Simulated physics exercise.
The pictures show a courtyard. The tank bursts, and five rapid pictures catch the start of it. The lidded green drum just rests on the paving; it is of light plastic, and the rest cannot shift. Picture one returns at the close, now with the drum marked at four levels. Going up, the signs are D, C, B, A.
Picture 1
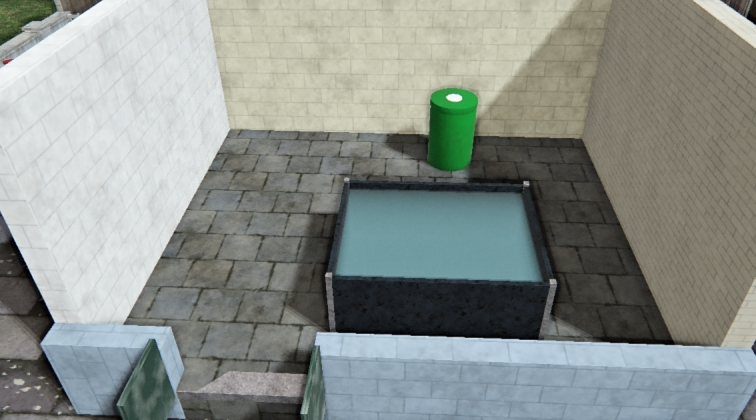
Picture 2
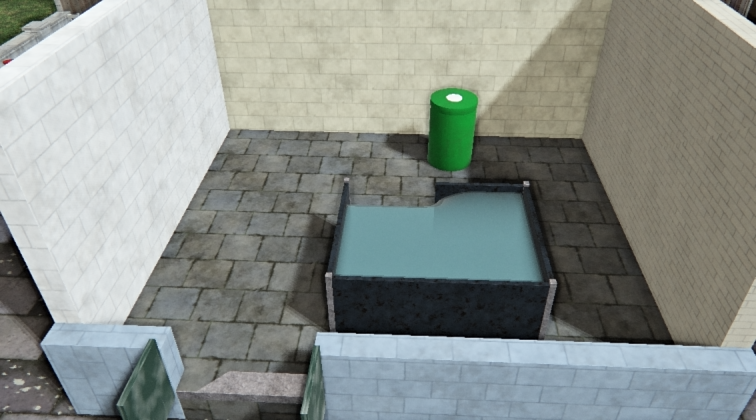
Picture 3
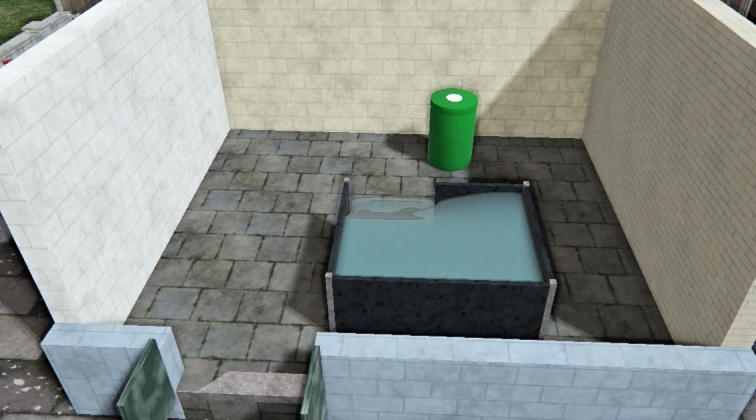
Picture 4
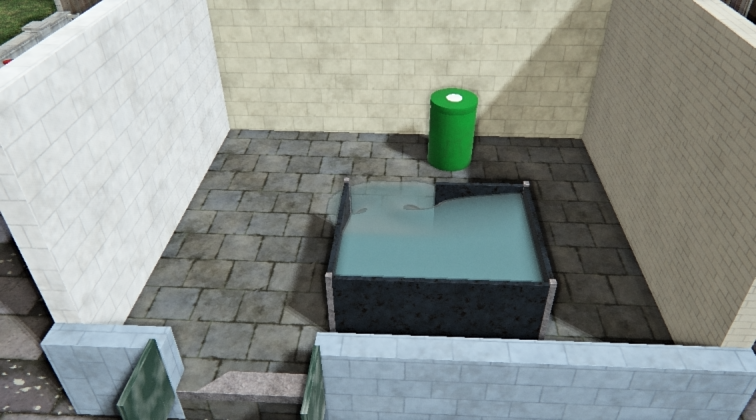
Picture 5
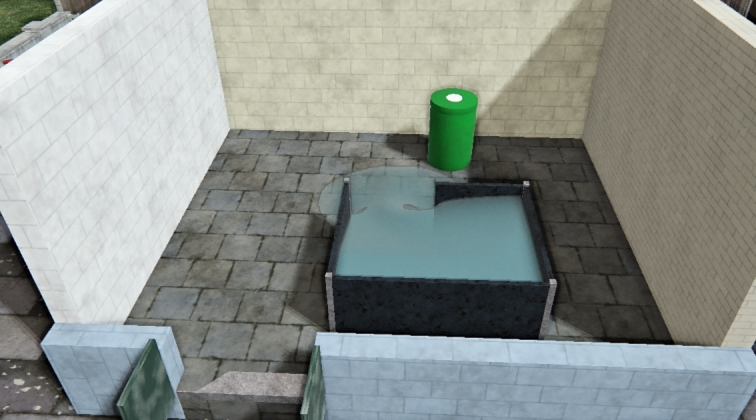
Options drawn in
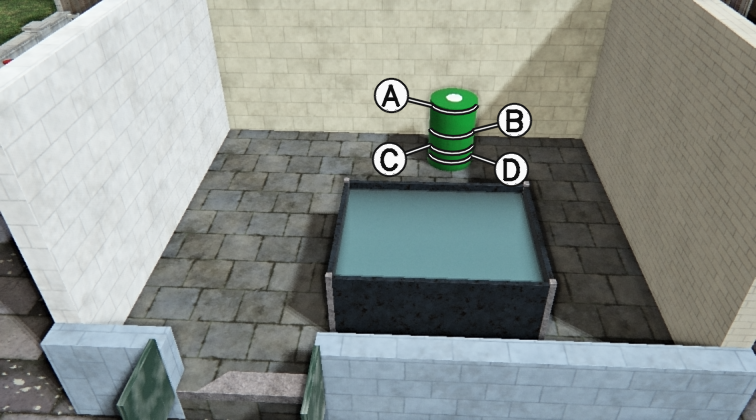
The footage shows a walled courtyard with a green drum behind a dark rectangular tank full of water; part of the tank's back side disappears, and water pours through the gap and spreads over the paving behind it.
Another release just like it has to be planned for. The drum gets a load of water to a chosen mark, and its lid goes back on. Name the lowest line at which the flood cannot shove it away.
Level C just does it.
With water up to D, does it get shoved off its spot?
Yes, that goes wrong.
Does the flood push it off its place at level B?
No, not at all.
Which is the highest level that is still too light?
It is D.
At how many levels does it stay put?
Three of the four.
On the marked copy, A at (454, 112); B at (453, 137); C at (451, 153); D at (451, 162); from the bottom up D, C, B, A.
Choosing A, it does not move.
Choosing B, it does not move.
Choosing C, it does not move.
Choosing D, it is pushed about twice its own width away.
